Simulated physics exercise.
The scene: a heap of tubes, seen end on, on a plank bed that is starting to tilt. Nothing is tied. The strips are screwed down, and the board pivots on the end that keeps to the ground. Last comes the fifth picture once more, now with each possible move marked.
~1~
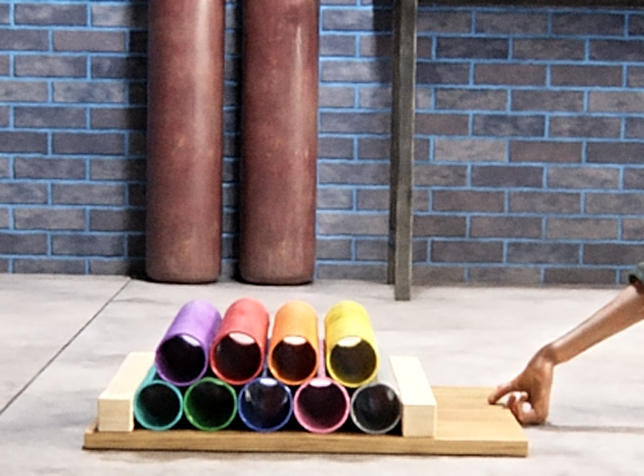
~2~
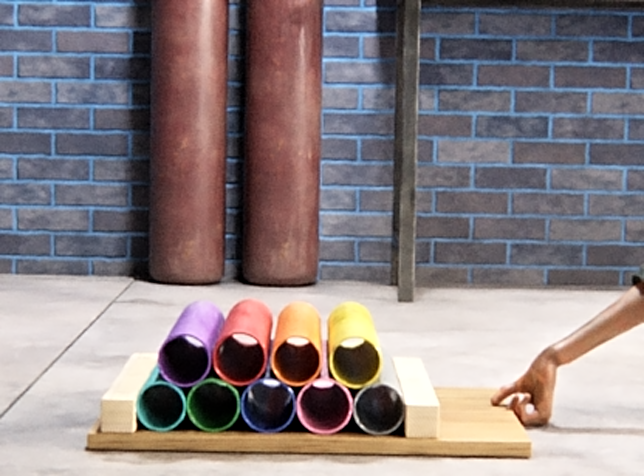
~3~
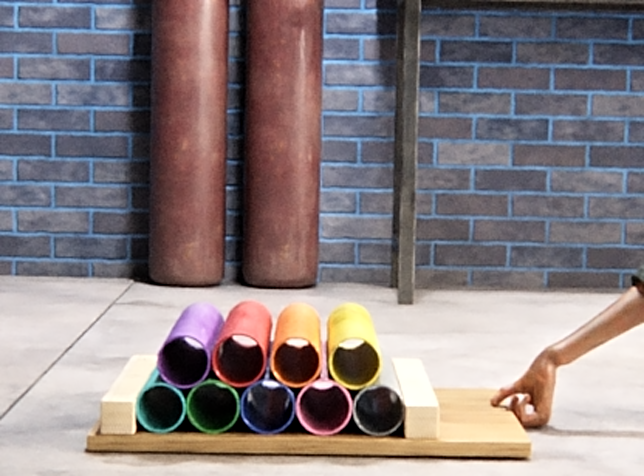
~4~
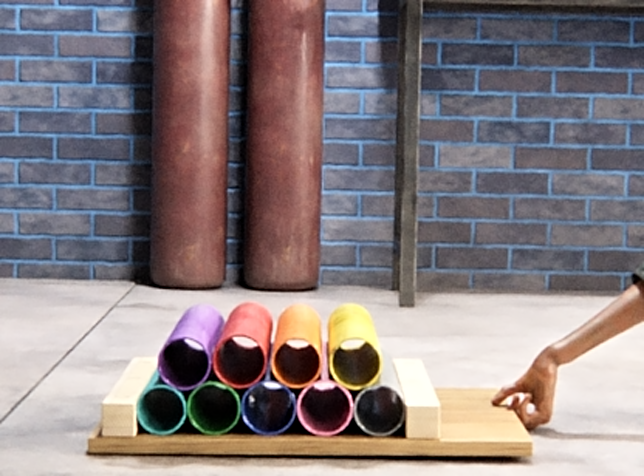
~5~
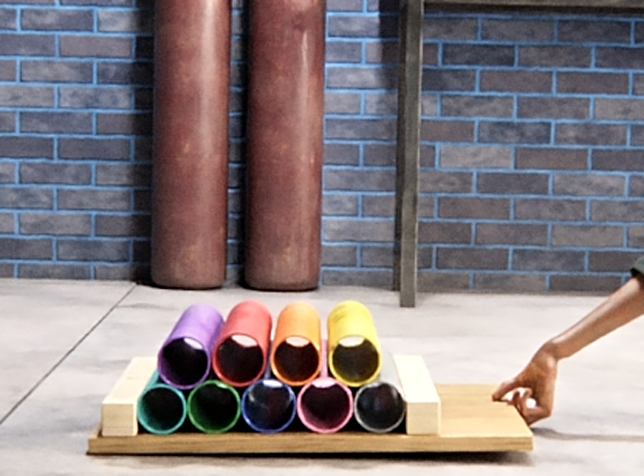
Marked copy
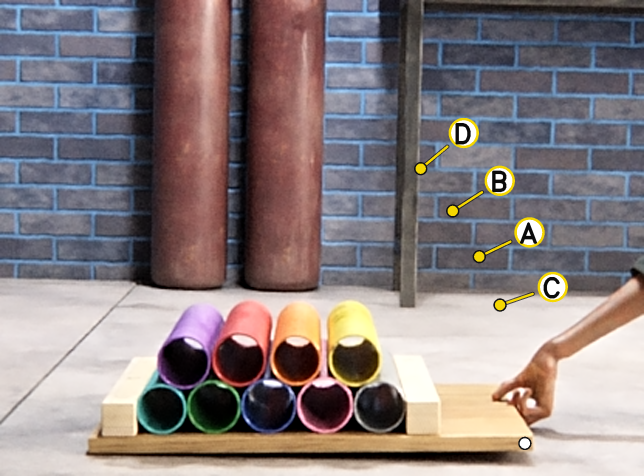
On a concrete floor before a blue-jointed brick wall, colourful tubes sit in two rows between pale strips on a wooden board, four above five. A hand at the right keeps its fingers by the board's end. The view shifts very slightly, while the tubes, board and hand show almost no movement.
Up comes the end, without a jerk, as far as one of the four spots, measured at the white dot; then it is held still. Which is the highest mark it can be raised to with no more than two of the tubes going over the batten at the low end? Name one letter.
It can be raised to A.
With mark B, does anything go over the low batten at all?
Yes.
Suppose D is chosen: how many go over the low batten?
At D the number is four.
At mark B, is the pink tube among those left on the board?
Yes, with B.
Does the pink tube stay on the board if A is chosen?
The pink tube: Yes.
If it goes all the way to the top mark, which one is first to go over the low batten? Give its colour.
First is the purple one.
On the copy, A at (479, 257); B at (453, 211); C at (500, 305); D at (421, 169); the white dot at (525, 444).
On A. First, board at 16°.
Then, board at 27°.
Finally, board at 27°, one over the low batten (purple).
By contrast, B four over the low batten (red, yellow, purple, orange); C none over the low batten; D four over the low batten (red, yellow, purple, orange).
